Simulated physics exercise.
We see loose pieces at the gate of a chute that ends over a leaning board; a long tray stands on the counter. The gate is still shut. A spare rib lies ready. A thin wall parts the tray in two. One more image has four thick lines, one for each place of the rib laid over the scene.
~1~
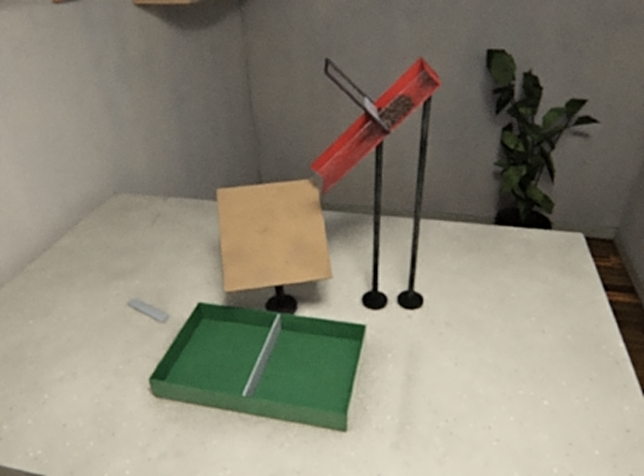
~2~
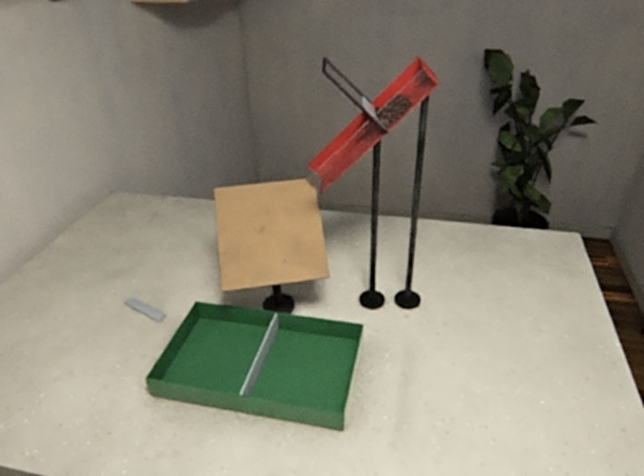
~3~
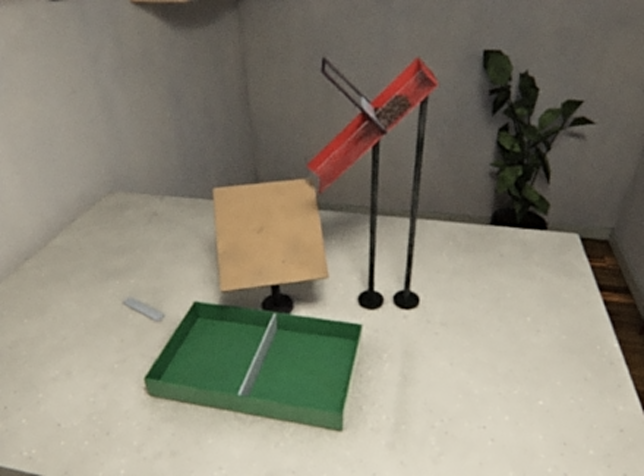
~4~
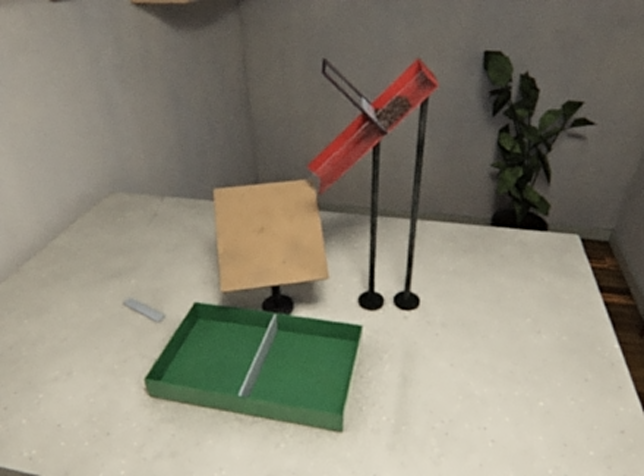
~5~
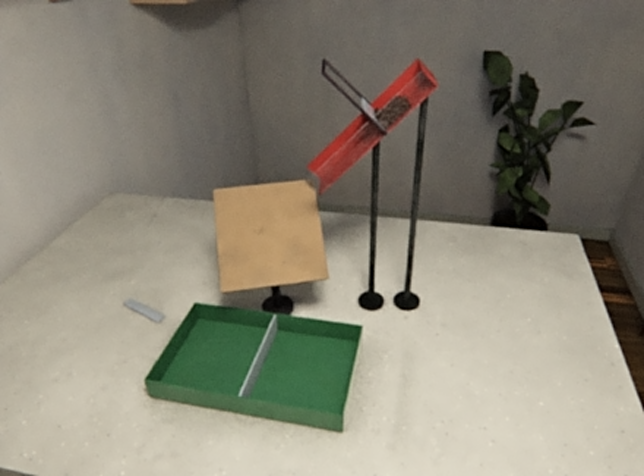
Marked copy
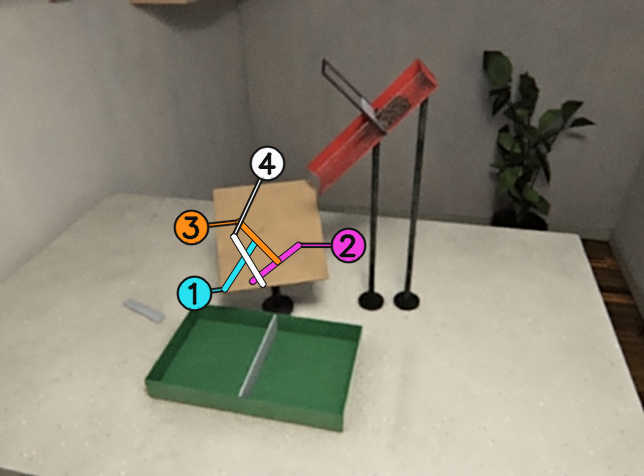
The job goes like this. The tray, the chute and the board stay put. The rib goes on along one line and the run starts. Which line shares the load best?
Go for 1.
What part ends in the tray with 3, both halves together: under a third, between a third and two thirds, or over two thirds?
Line 3 gives over two thirds.
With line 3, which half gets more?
The right half.
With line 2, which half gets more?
Left.
On the marked copy, line 1 from (256, 239) to (224, 289); line 2 from (298, 245) to (252, 281); line 3 from (238, 221) to (278, 261); line 4 from (233, 236) to (262, 284).
Choosing 1, of what is caught, close to two thirds in the left half, close to a third in the right.
Choosing 2, of what is caught, all but a few in the left half, only a few in the right.
Choosing 3, of what is caught, only a few in the left half, all but a few in the right.
Choosing 4, of what is caught, only a few in the left half, all but a few in the right.
